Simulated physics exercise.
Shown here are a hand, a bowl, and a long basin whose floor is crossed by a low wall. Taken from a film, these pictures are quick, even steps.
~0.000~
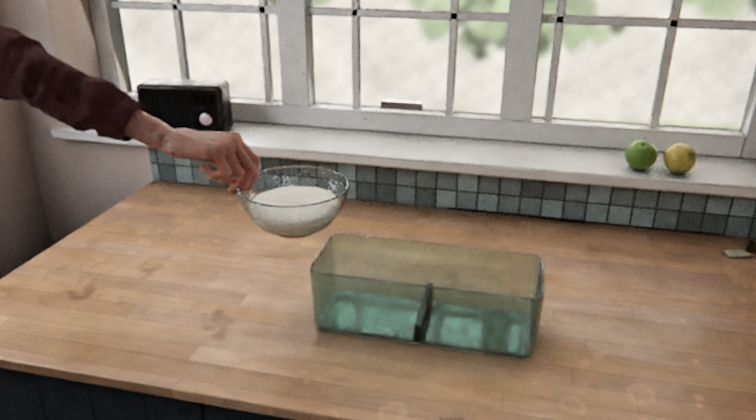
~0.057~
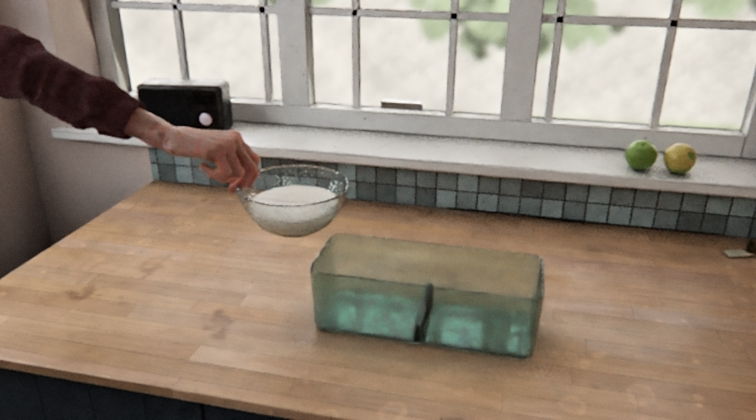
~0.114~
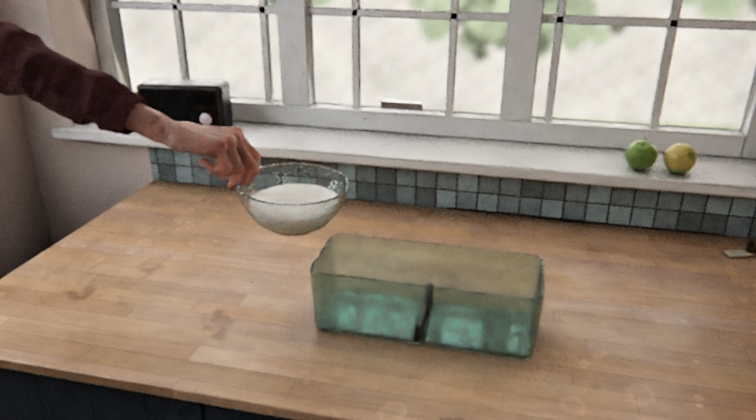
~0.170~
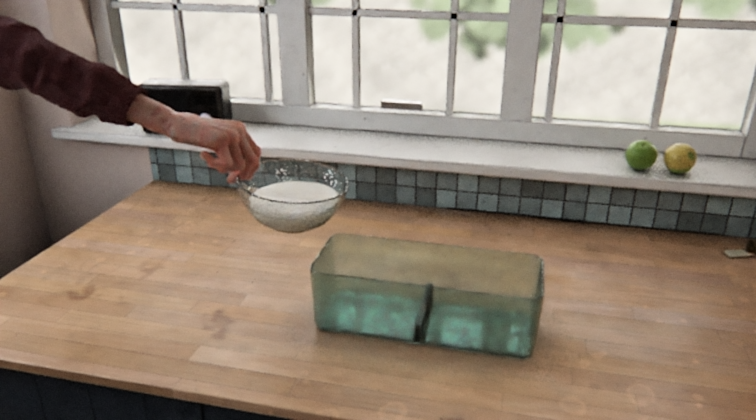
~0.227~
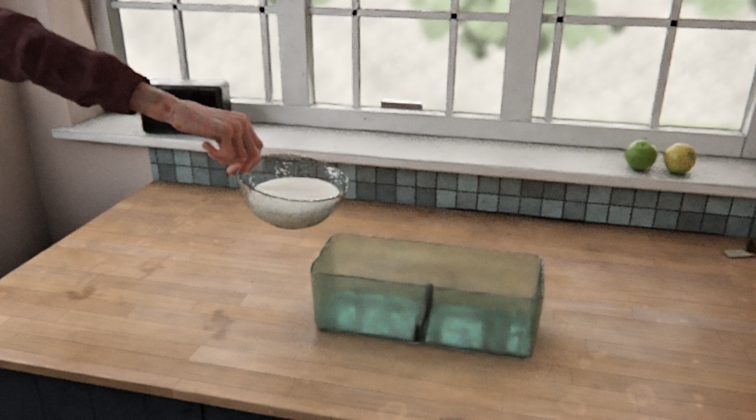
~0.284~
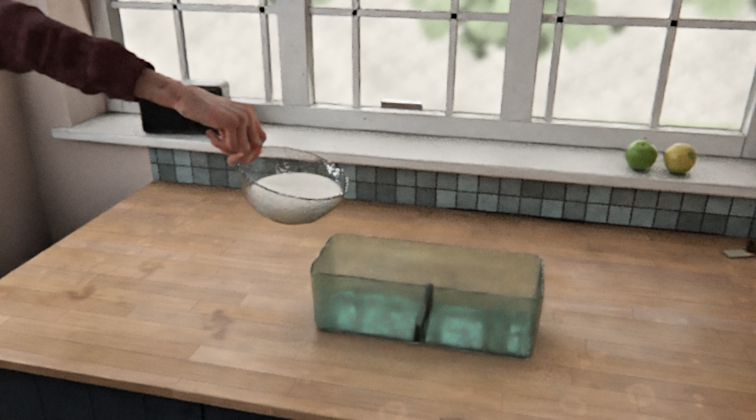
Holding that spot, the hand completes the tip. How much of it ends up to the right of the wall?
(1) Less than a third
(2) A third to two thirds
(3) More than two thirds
Answer: 1.
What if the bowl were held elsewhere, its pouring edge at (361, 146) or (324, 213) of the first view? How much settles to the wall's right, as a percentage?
First try: 80 percent; second try: 15 percent.
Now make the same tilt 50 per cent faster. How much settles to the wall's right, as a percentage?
About 30 in a hundred.
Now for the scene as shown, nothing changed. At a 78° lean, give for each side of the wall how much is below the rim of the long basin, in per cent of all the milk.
Left side: 15 in a hundred; right side: 0 in a hundred.
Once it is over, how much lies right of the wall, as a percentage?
20 % or thereabouts.
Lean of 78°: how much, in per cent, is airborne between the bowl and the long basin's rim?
45 in a hundred.
A moment on, the bowl is tipped on its side and 40 per cent is still to pour, 13 is left of the wall and 0 right of it.
Next, the bowl is tipped right over and 0 per cent is still to pour, 86 is left of the wall and 11 right of it.
Then the bowl is tipped right over and 0 per cent is still to pour, 85 is left of the wall and 13 right of it.
Later the bowl is tipped right over and 0 per cent is still to pour, 79 is left of the wall and 18 right of it.
At rest 79 per cent lies left of the wall, 18 right of it and 2 outside.
